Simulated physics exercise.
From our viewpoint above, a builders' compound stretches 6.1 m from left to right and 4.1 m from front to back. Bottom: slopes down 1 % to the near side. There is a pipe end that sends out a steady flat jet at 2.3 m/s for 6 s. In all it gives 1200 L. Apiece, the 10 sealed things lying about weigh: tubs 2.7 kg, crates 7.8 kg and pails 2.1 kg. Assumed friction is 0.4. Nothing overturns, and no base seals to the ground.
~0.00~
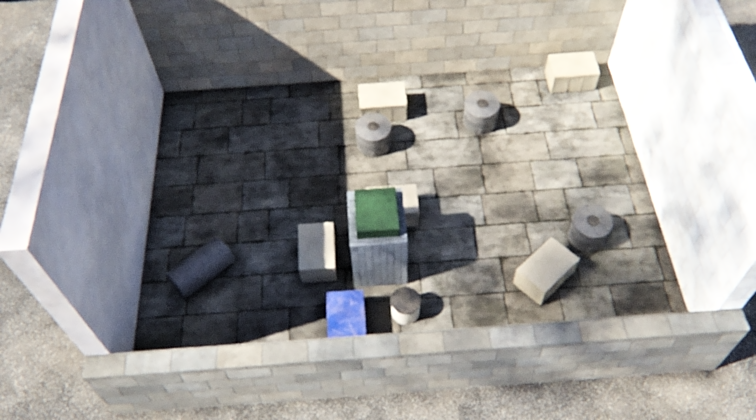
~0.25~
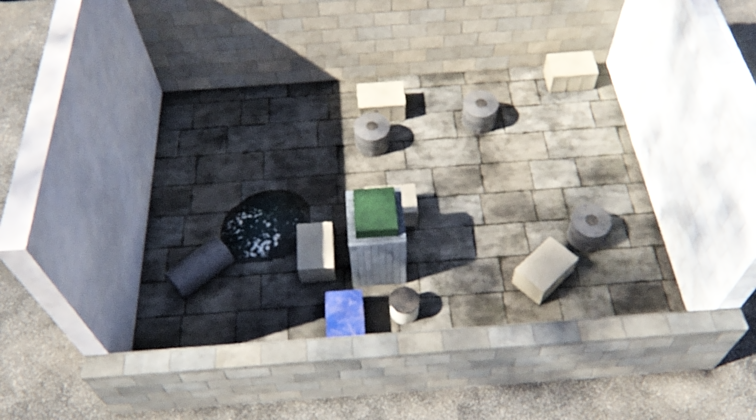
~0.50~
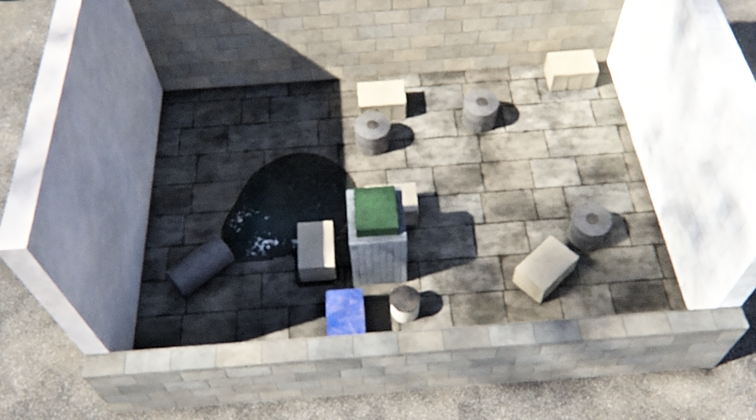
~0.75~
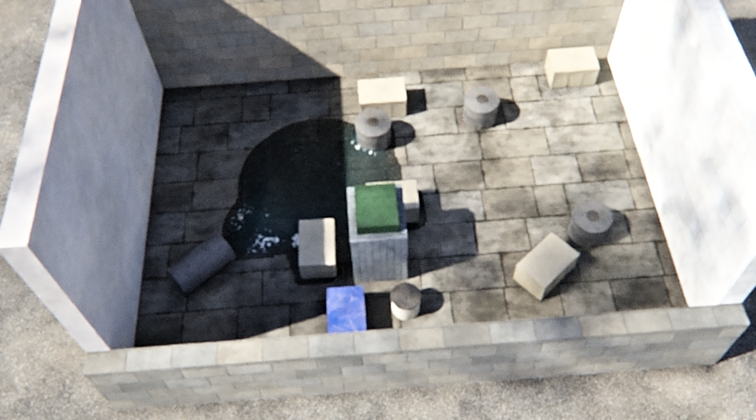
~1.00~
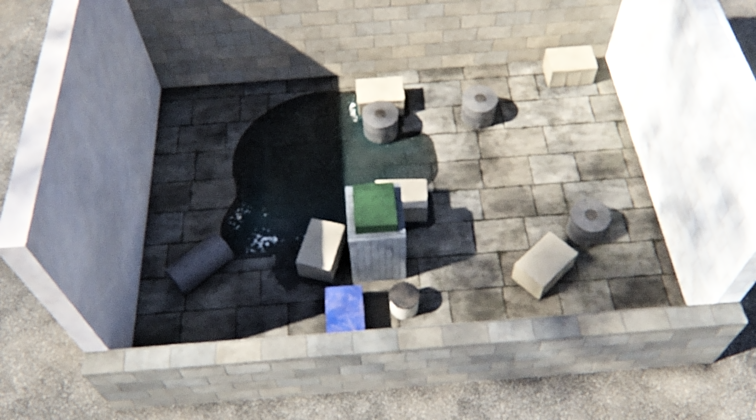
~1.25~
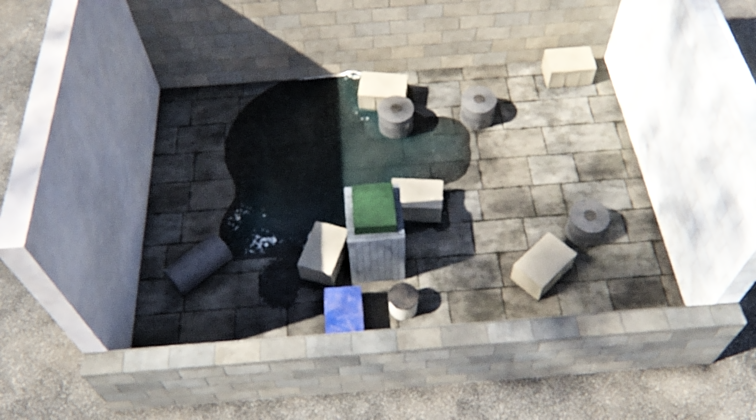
Water poured from a pipe end at the lower left and spread across the walled yard toward the back wall and rightward, nudging a few pale crates and a grey pail while the blue crate barely moved.
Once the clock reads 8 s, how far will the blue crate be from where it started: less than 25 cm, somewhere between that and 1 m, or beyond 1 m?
Less than the near mark.
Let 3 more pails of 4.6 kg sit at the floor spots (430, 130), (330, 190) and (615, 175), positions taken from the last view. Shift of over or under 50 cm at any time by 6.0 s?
Taking them in order, the first is above the mark, the second above the mark and the third above the mark.
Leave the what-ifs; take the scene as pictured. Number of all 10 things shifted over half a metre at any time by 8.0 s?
The total is 7.
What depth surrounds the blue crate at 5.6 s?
The depth there is around 2 cm.
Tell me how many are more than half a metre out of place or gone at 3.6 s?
Result: 4.
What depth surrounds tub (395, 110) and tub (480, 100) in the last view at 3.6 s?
Around 8 cm and 7 cm.
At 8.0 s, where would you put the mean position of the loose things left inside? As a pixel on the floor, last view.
Roughly at (477, 283).
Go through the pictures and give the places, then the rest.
The first frame shows the blue crate at (346, 316), on the bottom; water covers 0.0 m2; 0 of 10 have shifted.
The second frame shows the blue crate at (345, 315) rests on the ground; 0.7 m2 under water; 0 of 10 have shifted.
The third frame shows the blue crate at (346, 314) rests on the ground; water covers 1.7 m2; 0 of 10 have shifted.
The fourth frame shows the blue crate at (346, 312), on the bottom; 3.1 m2 under water; 0 of 10 have shifted.
The fifth frame shows the blue crate at (345, 311), on the bottom; water covers 4.7 m2; 3 of 10 have shifted.
The sixth frame shows the blue crate at (344, 312) rests on the ground; water covers 6.3 m2; 4 of 10 have shifted.
After 1.8 s the blue crate is near (344, 312), 0.0 m from its start, aground; 1 afloat.
After 3.6 s the blue crate is near (344, 312), 0.0 m from its start, aground; 4 afloat.
After 5.6 s the blue crate is near (344, 317), 0.1 m from its start, aground; 6 afloat.
After 8.0 s the blue crate is near (335, 316), 0.1 m from its start, aground; 8 afloat.
